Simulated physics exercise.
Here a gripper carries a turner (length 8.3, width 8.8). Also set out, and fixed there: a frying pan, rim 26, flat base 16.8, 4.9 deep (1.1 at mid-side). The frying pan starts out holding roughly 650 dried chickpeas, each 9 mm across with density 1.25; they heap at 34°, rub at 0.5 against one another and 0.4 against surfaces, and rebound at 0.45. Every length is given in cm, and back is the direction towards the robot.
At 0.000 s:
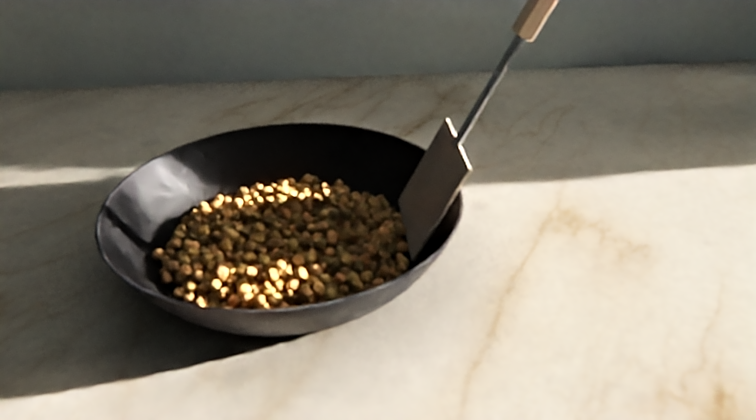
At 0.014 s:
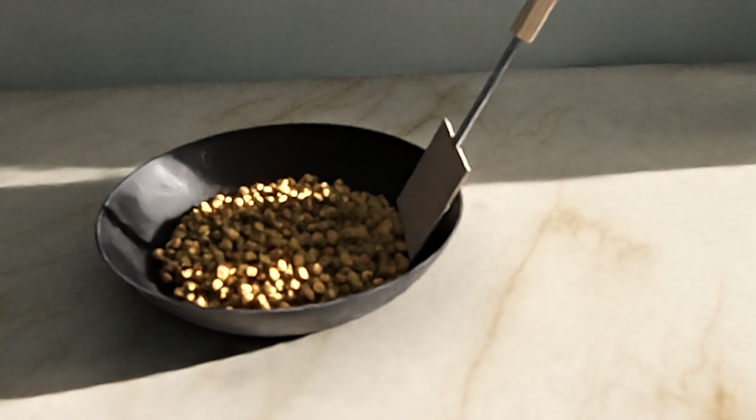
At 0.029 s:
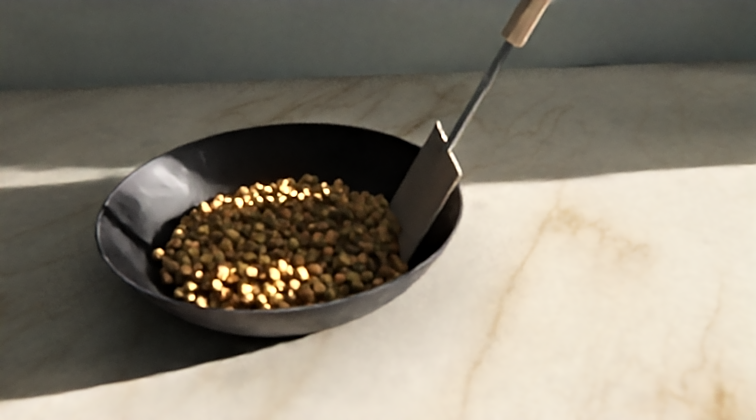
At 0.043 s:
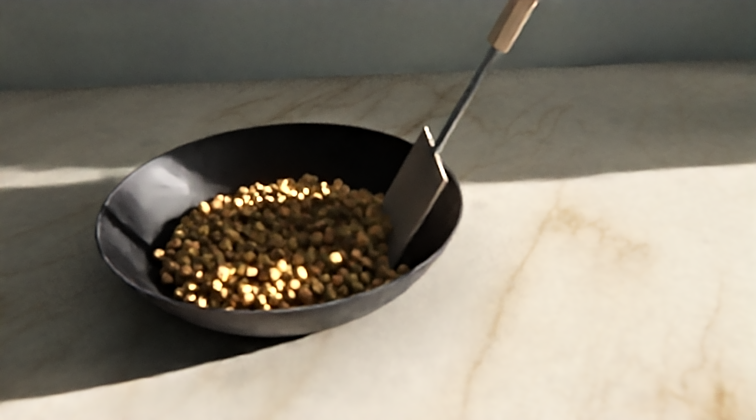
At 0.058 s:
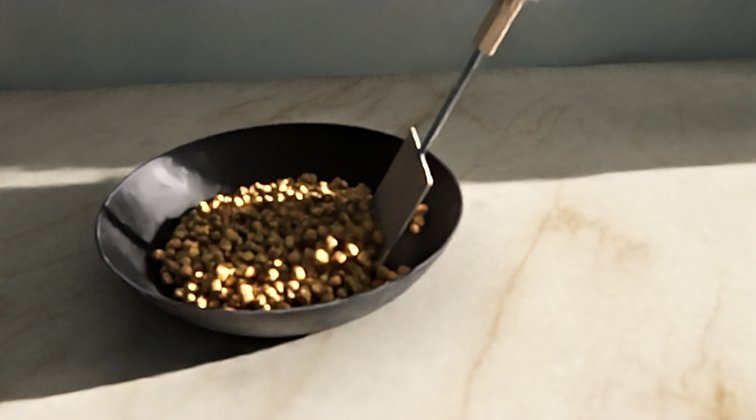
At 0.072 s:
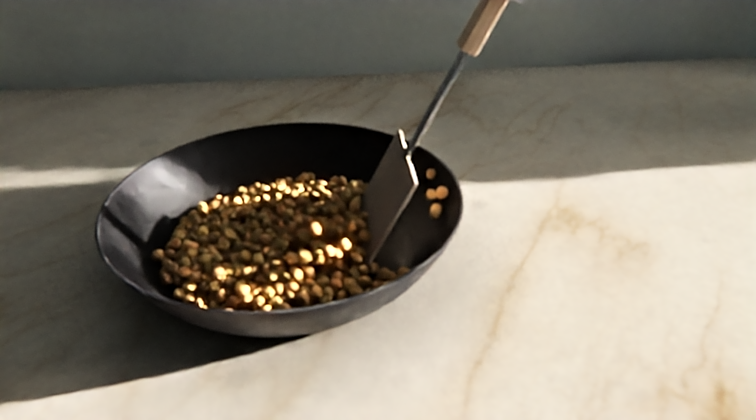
A turner with a wooden handle sliding leftward through dried chickpeas in a dark frying pan, a few chickpeas appearing behind its blade.
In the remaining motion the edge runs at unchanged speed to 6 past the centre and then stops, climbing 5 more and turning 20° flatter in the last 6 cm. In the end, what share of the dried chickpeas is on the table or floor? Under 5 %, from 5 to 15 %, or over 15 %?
Under 5 %.
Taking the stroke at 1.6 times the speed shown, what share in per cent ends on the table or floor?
Something close to 10 per cent ends up on the table or floor.
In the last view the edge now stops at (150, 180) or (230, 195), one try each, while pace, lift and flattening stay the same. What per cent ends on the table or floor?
Around 10 per cent for the first try and 0 per cent for the second.
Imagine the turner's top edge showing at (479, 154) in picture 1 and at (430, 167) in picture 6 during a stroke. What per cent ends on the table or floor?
It works out to about 5 %, more or less.
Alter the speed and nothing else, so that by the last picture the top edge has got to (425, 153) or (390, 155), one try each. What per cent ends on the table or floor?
Around 0 per cent, then around 10 per cent.
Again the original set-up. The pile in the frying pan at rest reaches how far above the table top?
Roughly 4.5 centimetres.
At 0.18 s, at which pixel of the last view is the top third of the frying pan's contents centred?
Centre: Roughly (230, 228) in the last picture.
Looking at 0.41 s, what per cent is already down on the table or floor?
Estimate: About 0 percent.
By 0.13 s, sloping 63°, highest piece 9 above the table; 651 in the frying pan, 1 on the blade or in flight.
By 0.18 s, sloping 54°, highest piece 11 above the table; 649 in the frying pan, 3 on the blade or in flight.
By 0.41 s, sloping 43°, highest piece 6 above the table; 645 in the frying pan, 6 on the table or floor, 1 on the blade or in flight.
By 1.46 s, sloping 43°, highest piece 4 above the table; 644 in the frying pan, 8 on the table or floor.
Final count, 644 in the frying pan, 8 on the table or floor. That is 1 % on the table or floor.
